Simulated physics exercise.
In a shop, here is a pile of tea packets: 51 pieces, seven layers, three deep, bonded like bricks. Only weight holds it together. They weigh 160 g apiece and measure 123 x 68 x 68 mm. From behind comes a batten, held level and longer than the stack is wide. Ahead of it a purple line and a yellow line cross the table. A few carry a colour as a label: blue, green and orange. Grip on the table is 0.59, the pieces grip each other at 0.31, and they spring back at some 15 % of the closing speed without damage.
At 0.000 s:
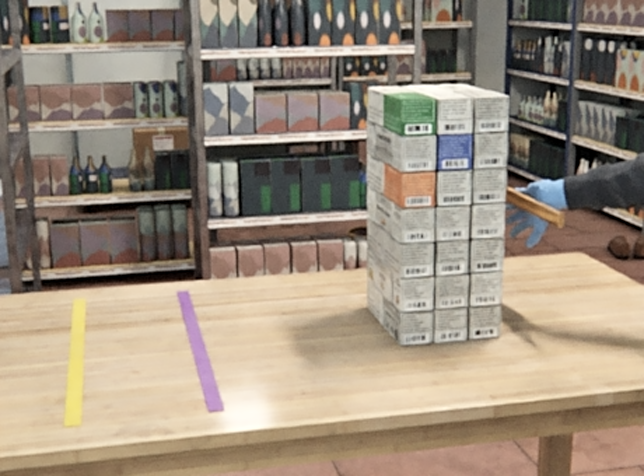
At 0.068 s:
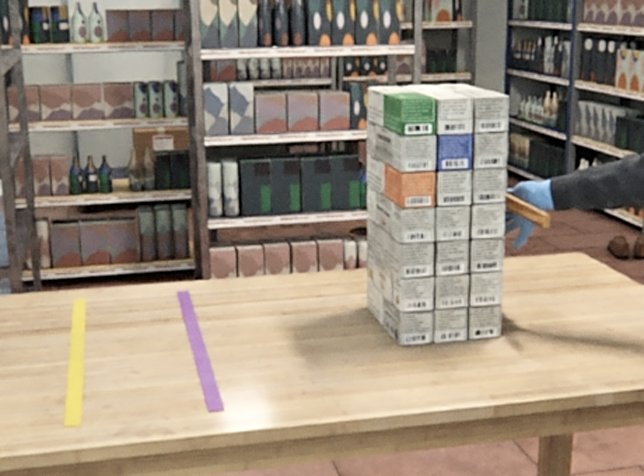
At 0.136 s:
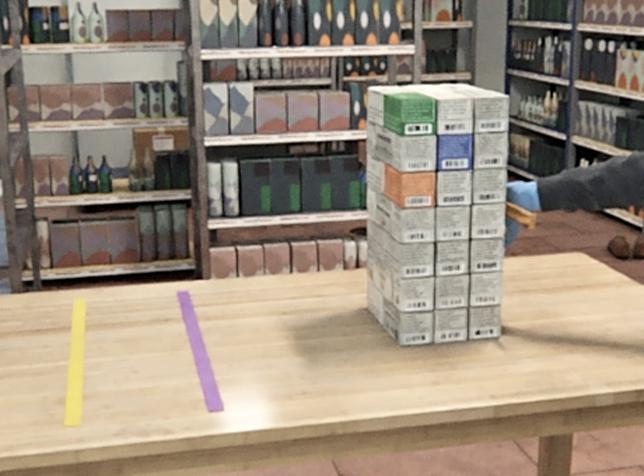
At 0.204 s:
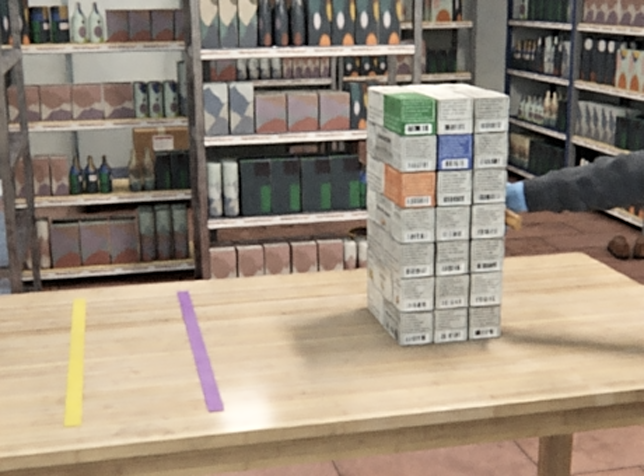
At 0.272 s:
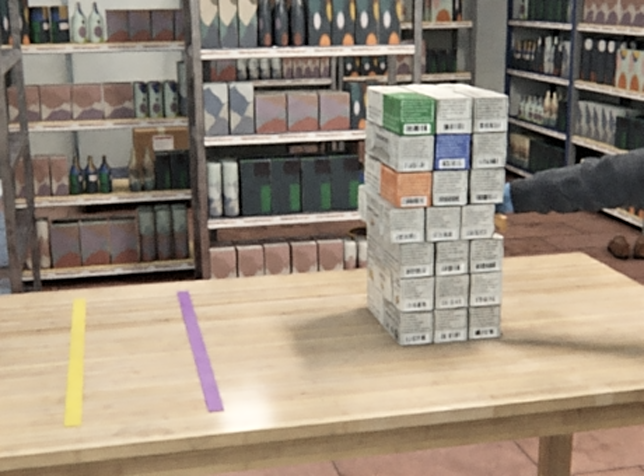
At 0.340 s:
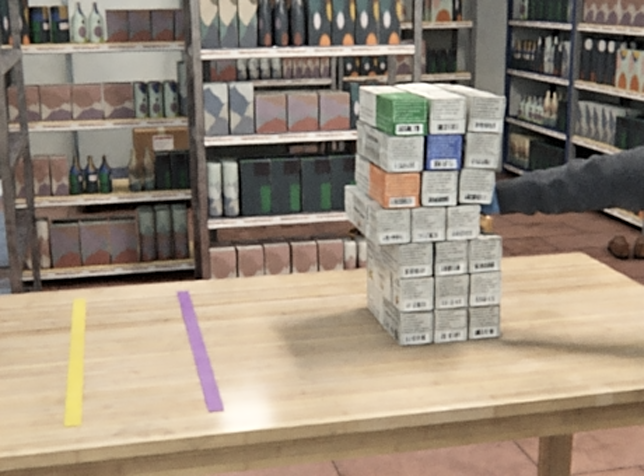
A gloved hand moves a bar left into the stacked boxes, shifting the middle layers slightly left.
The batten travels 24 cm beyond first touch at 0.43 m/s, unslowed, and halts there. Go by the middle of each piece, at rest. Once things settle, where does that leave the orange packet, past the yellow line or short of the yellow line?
It stops before the yellow line.
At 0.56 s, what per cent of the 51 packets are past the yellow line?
By then 0 per cent.
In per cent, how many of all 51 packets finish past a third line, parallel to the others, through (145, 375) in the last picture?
Near 10 per cent.
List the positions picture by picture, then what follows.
In the first picture (places mark the middle of the side facing us), batten (561, 220) 9 cm from the stack; purple line, near end, (204, 367); yellow line, near end, (75, 379); orange packet (419, 190); green packet (419, 117); blue packet (456, 153); nothing disturbed.
Batten (547, 221) 7 cm from the stack; orange packet (419, 190), in the second picture.
Batten (532, 222) 36 mm from the stack; orange packet (419, 190), in the third picture.
Batten (518, 223) 7 mm from the stack; orange packet (419, 190), in the fourth picture.
Batten (504, 224) 22 mm in; orange packet (415, 190) shifted 8 mm; 12 disturbed, none past the yellow line, in the fifth picture.
Batten (489, 225) 52 mm in; purple line, near end, (204, 367); yellow line, near end, (75, 379); orange packet (403, 191) shifted 30 mm; blue packet (445, 153) shifted 21 mm; green packet (410, 117) shifted 16 mm; steepest lean 5°, the packet at (455, 87); 30 disturbed, none past the yellow line, in the sixth picture.
After 0.56 s, none of the 51 packets past the yellow line, 41 disturbed; orange packet leaning 23°, 25 mm lower; blue packet leaning 19°.
After 0.82 s, none of the 51 packets past the yellow line, 40 disturbed; orange packet on its side; blue packet leaning 46°, 22 cm lower.
At rest (2.3 s), 4 of the 51 packets past the yellow line; orange packet upside down; green packet on its side; blue packet on its side. As the last picture would show them, middles, orange packet near (201, 337).
